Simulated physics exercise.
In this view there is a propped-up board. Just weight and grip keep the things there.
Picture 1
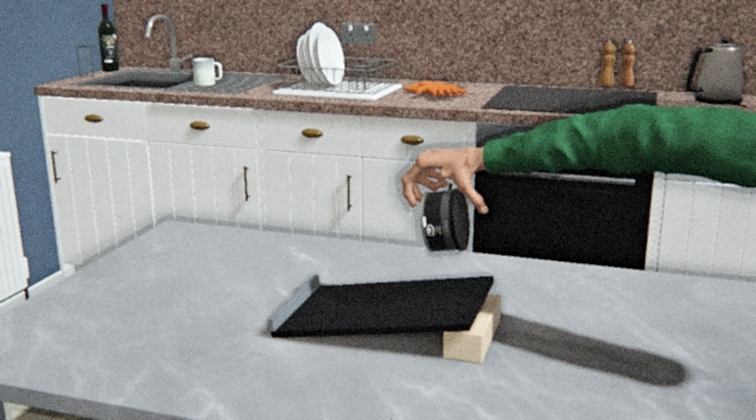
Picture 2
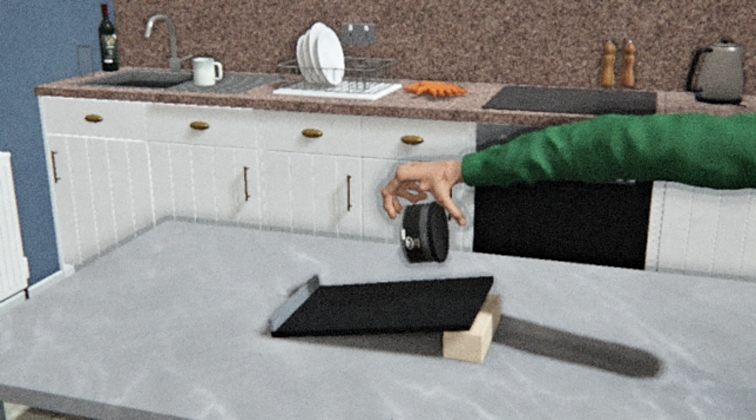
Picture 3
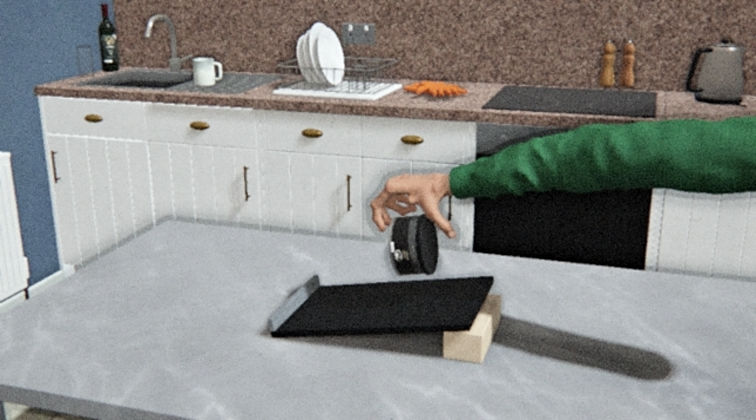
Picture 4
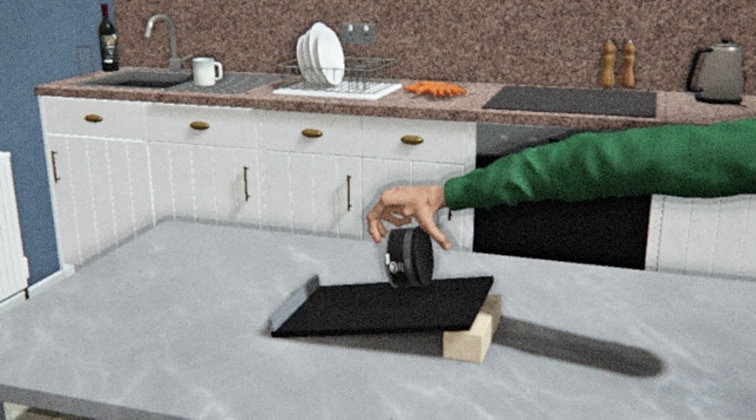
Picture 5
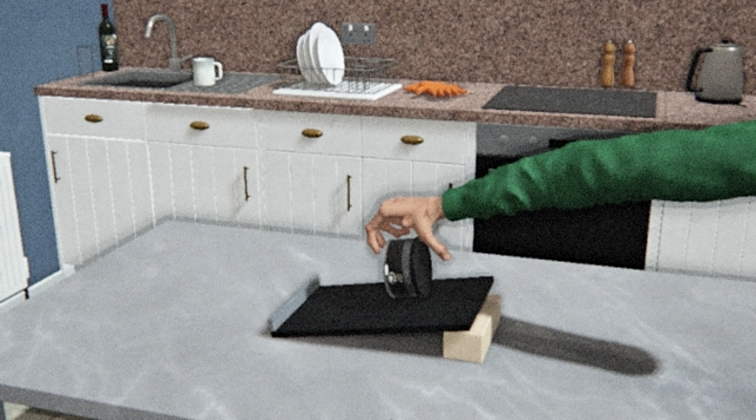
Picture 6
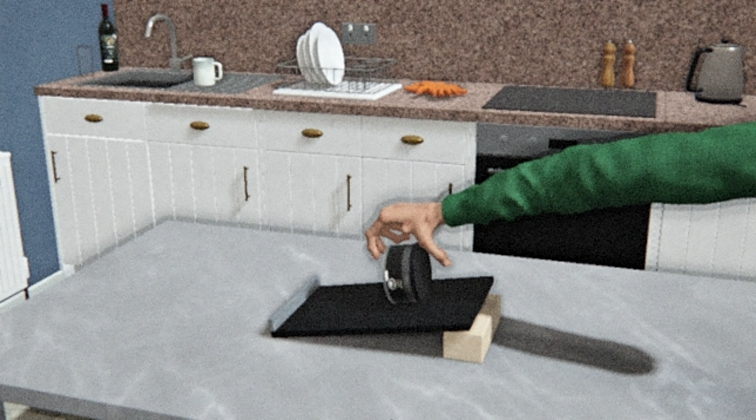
To begin with, a hand in a green sleeve holds a black tub on its side above a propped-up black board on a kitchen table. The hand moves left and lowers the tub, then sets it on the sloping board, fingers still around it.
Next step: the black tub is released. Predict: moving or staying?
Staying.
Then, 0.20 s on from there, no change.
Then, 0.50 s on from there, black tub resting near (408, 273).
In the end, it is unmoved. At the end, from the last picture's camera, black tub near (408, 273). The black tub keeps its place.
